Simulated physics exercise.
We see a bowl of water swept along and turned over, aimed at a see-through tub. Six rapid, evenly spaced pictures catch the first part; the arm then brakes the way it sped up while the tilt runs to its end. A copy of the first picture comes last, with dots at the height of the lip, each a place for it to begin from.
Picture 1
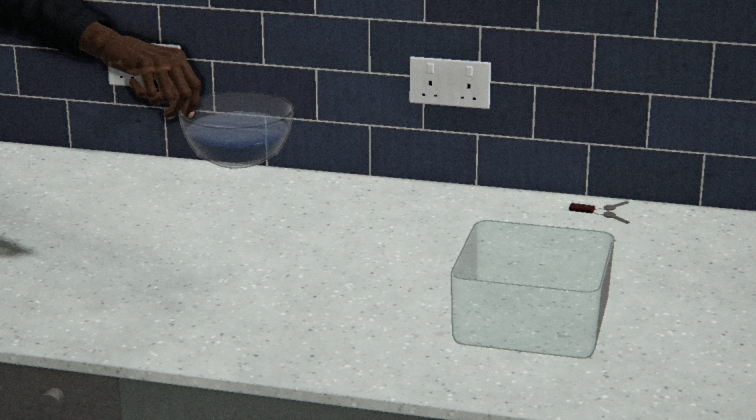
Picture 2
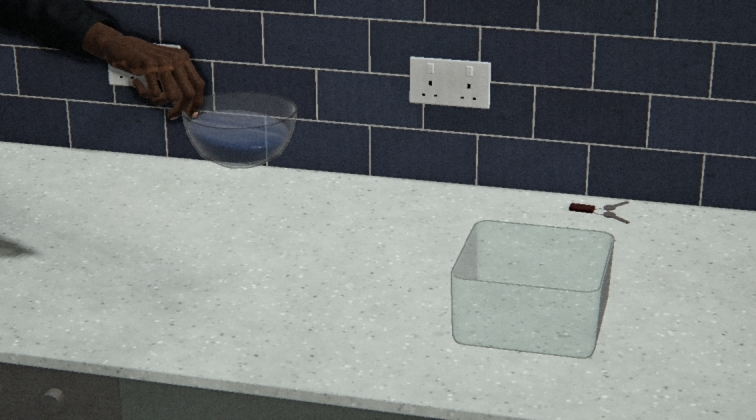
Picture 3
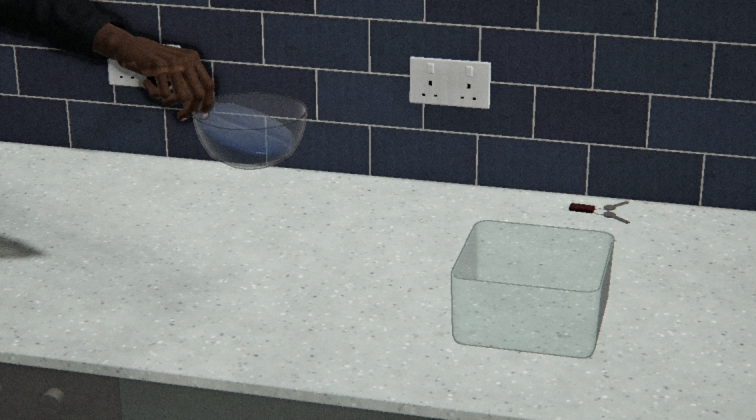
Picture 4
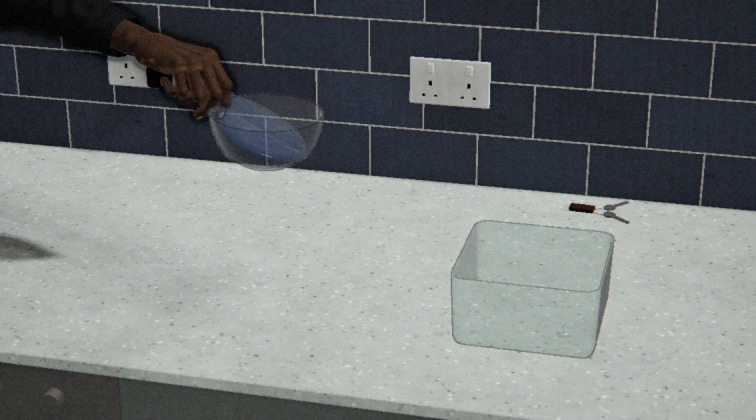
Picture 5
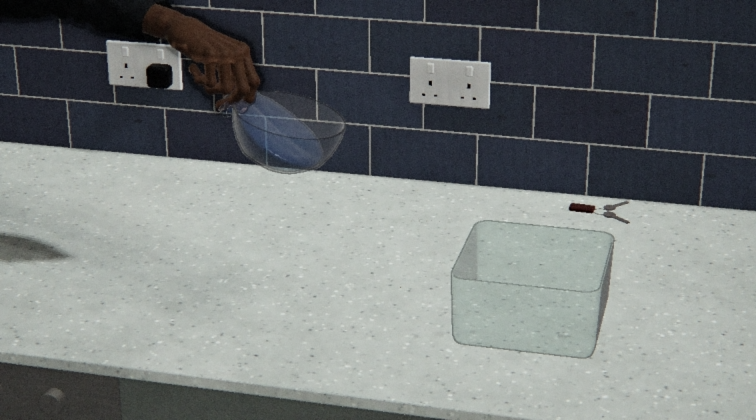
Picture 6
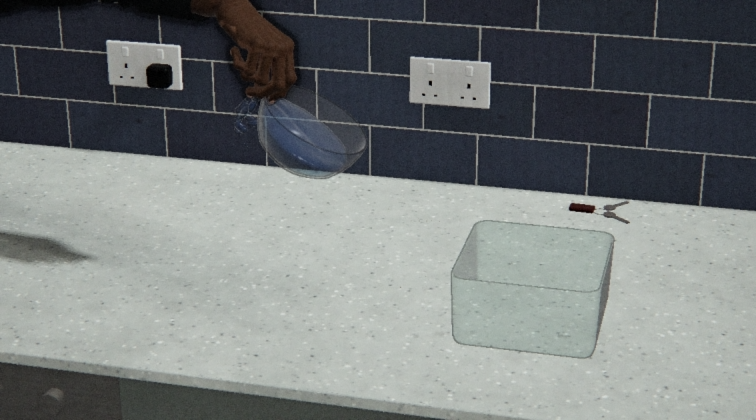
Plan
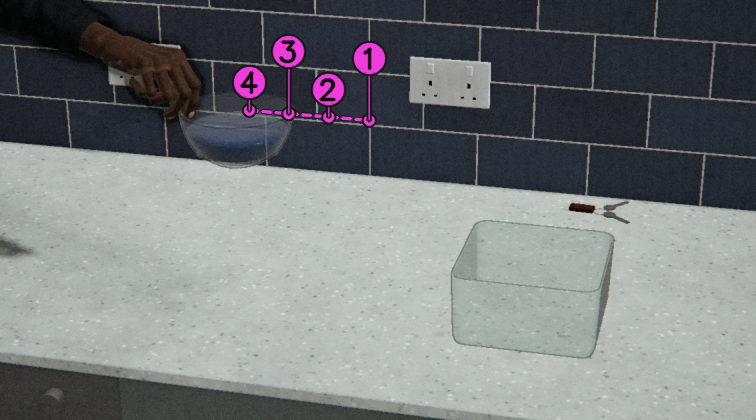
At first, a hand at the upper left holds a clear bowl of water nearly upright above a pale counter, with an empty see-through tub to the right. The hand carries the bowl a short way right, uncovering a wall socket, then tilts it while water slips over the rim on the hand's side.
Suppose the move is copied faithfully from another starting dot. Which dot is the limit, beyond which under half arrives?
Choose 2.
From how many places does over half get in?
Two of the four.
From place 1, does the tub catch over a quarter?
Yes.
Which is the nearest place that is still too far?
3.
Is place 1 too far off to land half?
No.
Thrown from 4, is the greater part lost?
Yes.
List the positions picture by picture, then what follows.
In the first picture, upright, lip at (288, 113); tub from (452, 340) to (595, 357); nothing has left yet.
In the second picture, upright, lip at (292, 114); nothing has left yet.
In the third picture, upright, lip at (302, 114); nothing has left yet.
In the fourth picture, tipped about 3°, lip at (319, 118); water is over the rim, down to (210, 106).
In the fifth picture, tipped about 12°, lip at (342, 129); water is over the rim, down to (228, 118).
In the sixth picture, tipped about 28°, lip at (364, 147); water is over the rim, down to (246, 145).
On the marked copy, 1 at (369, 120); 2 at (328, 117); 3 at (288, 113); 4 at (249, 110).
If 1 is chosen, about 84 % lands in the tub, 10 % falls short and 6 % goes beside or beyond.
If 2 is chosen, about 70 % lands in the tub, 24 % falls short and 6 % goes beside or beyond.
If 3 is chosen, about 34 % lands in the tub, 53 % falls short and 13 % goes beside or beyond.
If 4 is chosen, about 7 % lands in the tub, 89 % falls short and 4 % goes beside or beyond.
